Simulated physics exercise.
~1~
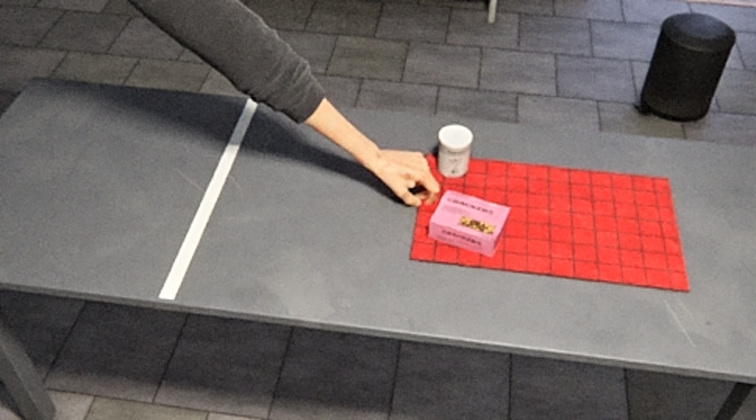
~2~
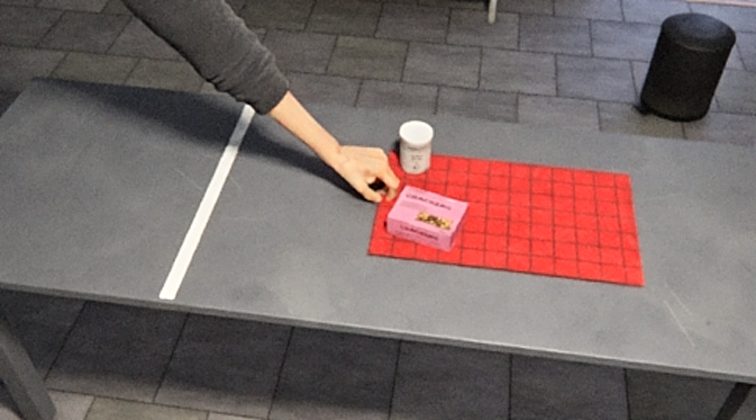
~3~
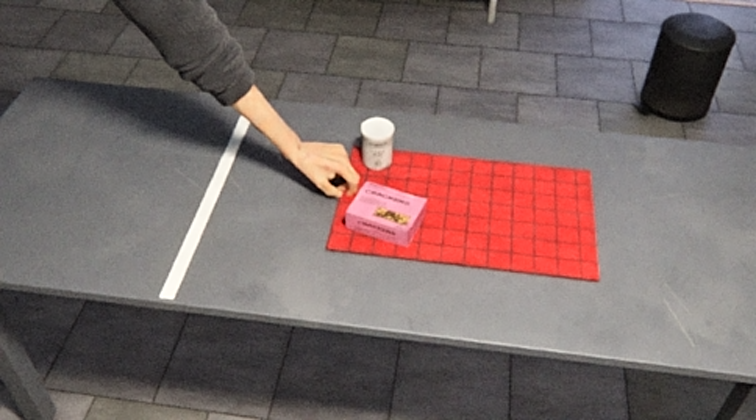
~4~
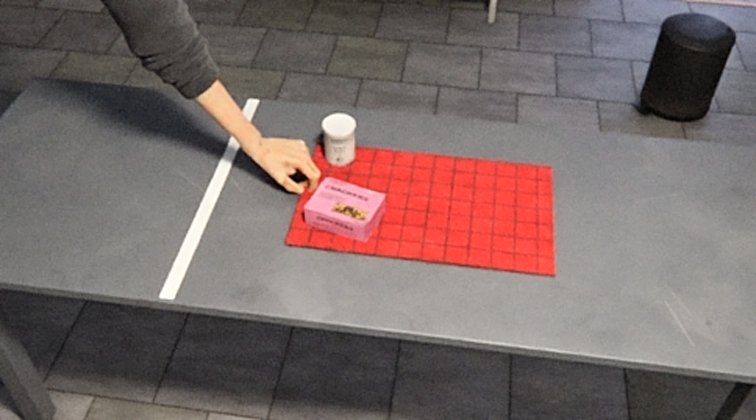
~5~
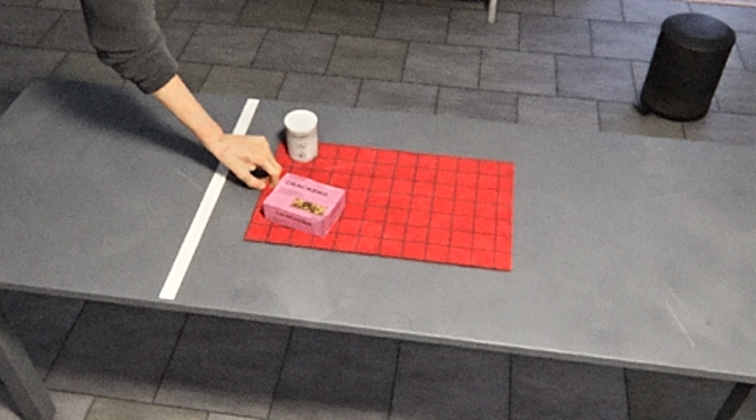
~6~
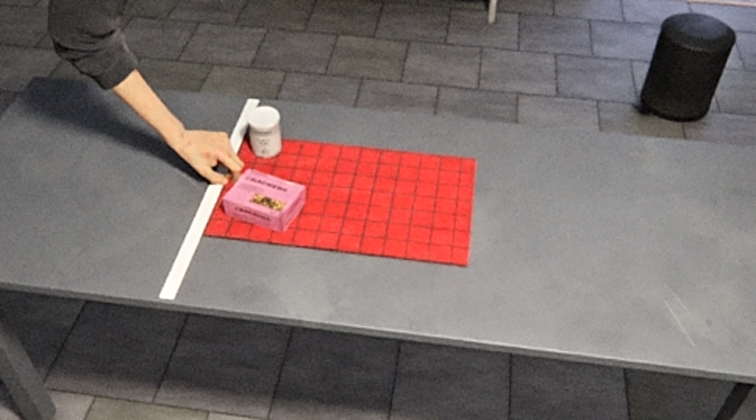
On a grey table, a hand steadily pulled a red checked tea towel to the left, carrying a pink packet and an upright white tin along with it, until its edge reached the white tape, with both things still on the cloth.
